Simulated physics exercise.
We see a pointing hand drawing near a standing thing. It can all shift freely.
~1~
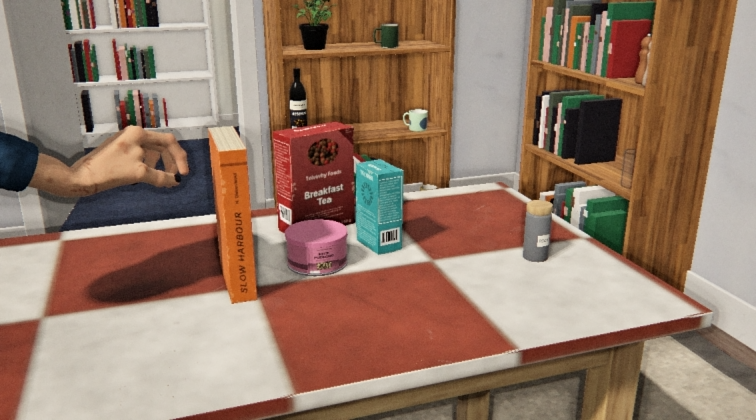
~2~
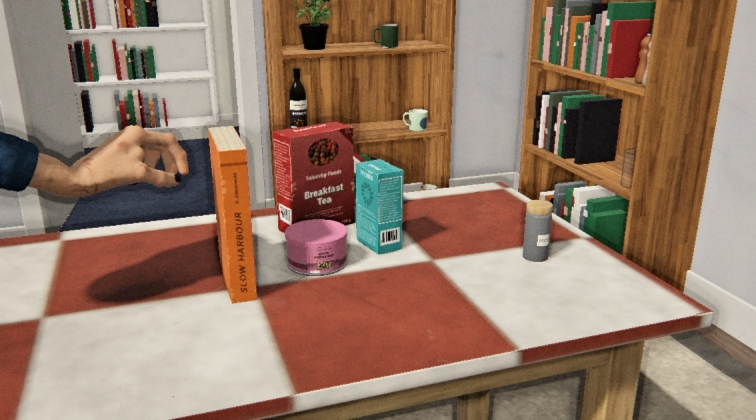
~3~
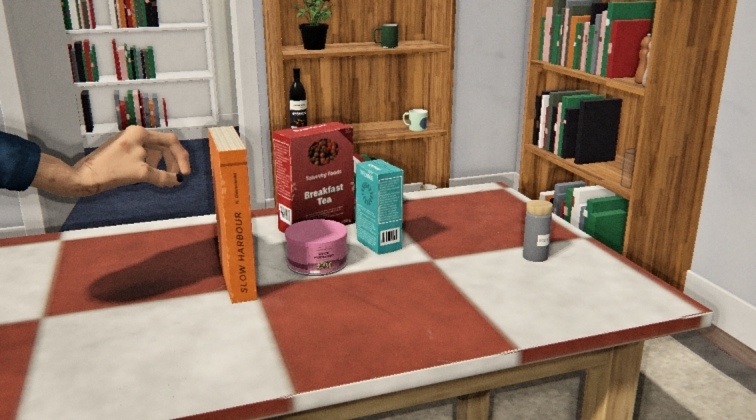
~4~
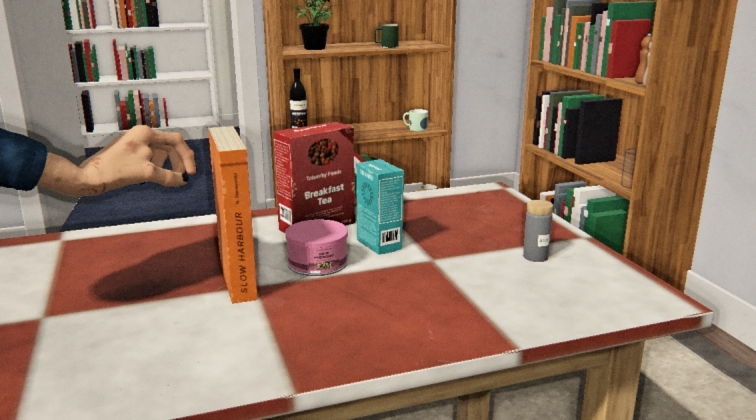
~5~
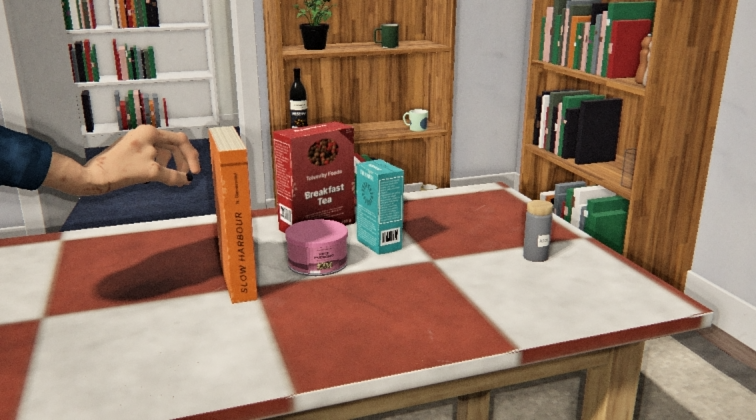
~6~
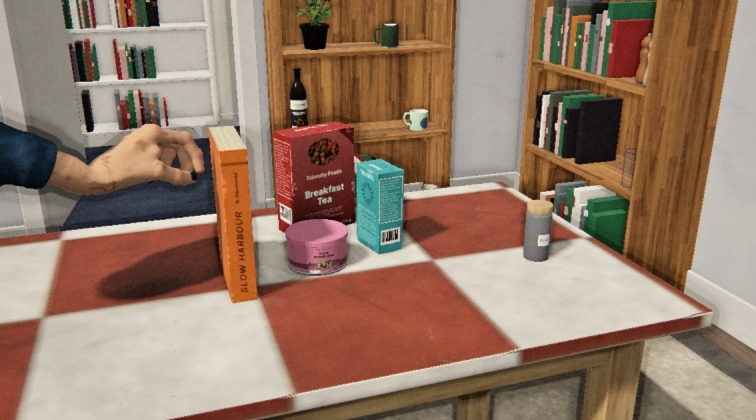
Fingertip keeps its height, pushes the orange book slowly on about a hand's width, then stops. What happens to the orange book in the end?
Comes down.
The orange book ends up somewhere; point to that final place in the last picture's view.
The object ends up somewhere near (343, 251).
Then, 0.90 s after the last picture, orange book tipped 45° from how it was near (290, 218).
Then, 1.30 s after the last picture, orange book on its side near (340, 246).
At rest, tipped over on the table, orange book. Seen from the same camera at the end, orange book near (343, 251).
